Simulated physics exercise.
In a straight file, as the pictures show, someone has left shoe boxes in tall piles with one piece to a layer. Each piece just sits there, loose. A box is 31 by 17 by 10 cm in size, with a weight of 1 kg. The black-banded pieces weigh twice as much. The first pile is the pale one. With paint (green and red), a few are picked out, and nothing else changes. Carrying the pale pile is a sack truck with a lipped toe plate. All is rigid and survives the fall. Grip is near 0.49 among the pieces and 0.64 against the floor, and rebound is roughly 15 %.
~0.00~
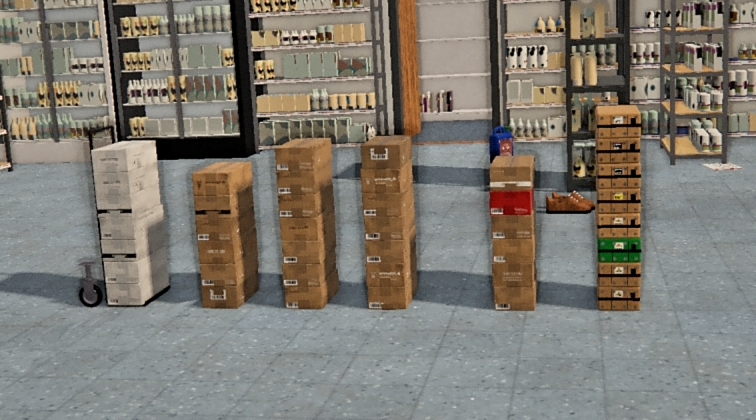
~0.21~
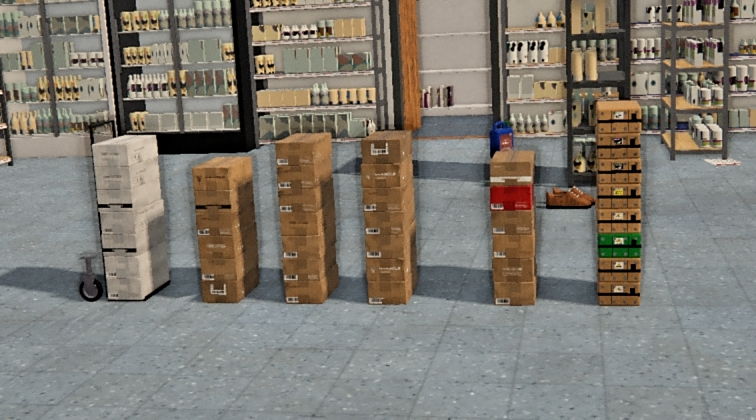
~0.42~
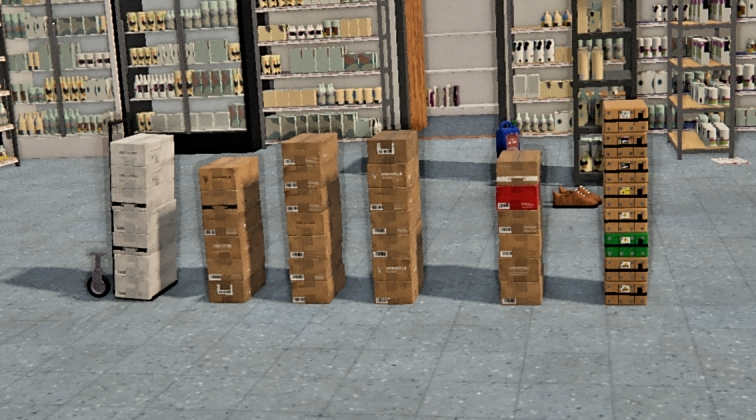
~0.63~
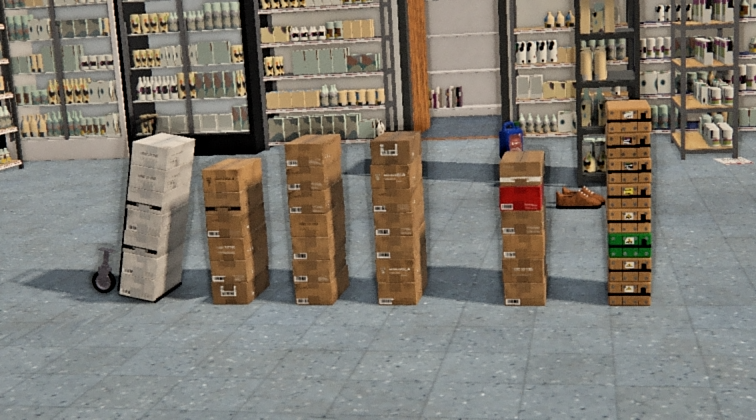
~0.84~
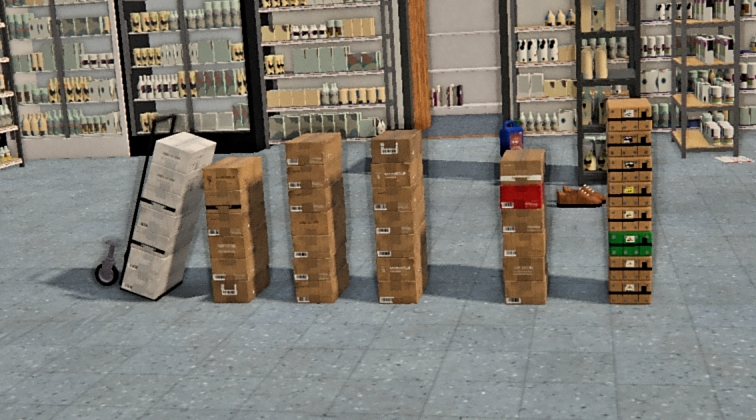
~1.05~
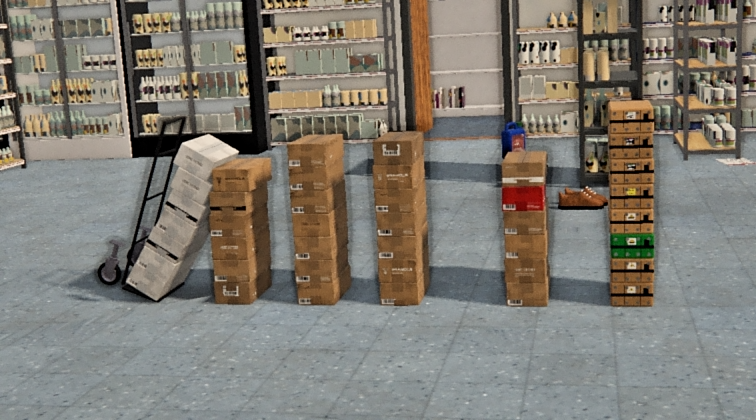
In a shop aisle, a hand truck tilting its pale stack of boxes rightward against the nearest brown stack in a row.
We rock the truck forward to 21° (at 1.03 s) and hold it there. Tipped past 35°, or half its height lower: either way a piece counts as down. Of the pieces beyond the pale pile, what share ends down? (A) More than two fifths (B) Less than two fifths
A.
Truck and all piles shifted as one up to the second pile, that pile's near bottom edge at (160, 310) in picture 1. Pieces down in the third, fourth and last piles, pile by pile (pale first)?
After that shift, the third pile would have 0 down, the fourth 0 and the last 0.
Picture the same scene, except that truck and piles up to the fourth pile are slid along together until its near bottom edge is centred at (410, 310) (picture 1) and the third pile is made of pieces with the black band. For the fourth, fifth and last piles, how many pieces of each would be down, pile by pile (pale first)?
Counts down - fourth: 7; fifth: 5; last: 8.
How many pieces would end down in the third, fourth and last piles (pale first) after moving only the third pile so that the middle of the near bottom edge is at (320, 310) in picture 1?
Per pile - third: 6, fourth: 7, last: 0.
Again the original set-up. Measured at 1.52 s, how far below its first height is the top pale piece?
10 cm.
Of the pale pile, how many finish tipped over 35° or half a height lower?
Tally of pale pieces: 7.
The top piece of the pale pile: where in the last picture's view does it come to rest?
The top piece finishes near (305, 234).
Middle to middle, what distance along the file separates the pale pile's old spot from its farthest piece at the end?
Around 75 centimetres.
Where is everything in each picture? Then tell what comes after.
In the first frame (each place is the centre of the face we see best), truck frame 0° forward; red box (510, 203); green box (619, 251); the others all in place.
In the second frame, truck frame 0° forward; red box (510, 199).
In the third frame, truck frame (111, 159) 5° forward, top of the pale pile leaning 5°; red box (517, 198); the others all in place.
In the fourth frame, truck frame (131, 157) 12° forward, top of the pale pile leaning 12°; red box (520, 199); the others all in place.
In the fifth frame, truck frame (148, 155) 18° forward, top of the pale pile leaning 20°; red box (520, 197); the others all in place.
In the sixth frame, truck frame (156, 156) 21° forward, top of the pale pile leaning 31°; red box (522, 199); green box (632, 247); 2 have shifted.
By 1.52 s, 7 of the pale pile down; none of the 34 other boxes down, 9 disturbed.
By 2.04 s, 7 of the pale pile down; 6 of the 34 other boxes down.
By 2.54 s, 7 of the pale pile down; 20 of the 34 other boxes down; red box tilted 8°.
When it is over (3.2 s), 7 of the pale pile down; 20 of the 34 other boxes down; red box tilted 20°; green box unmoved. That is 59 per cent. In pixels of the last frame, middles, red box near (591, 198), green box near (633, 238).
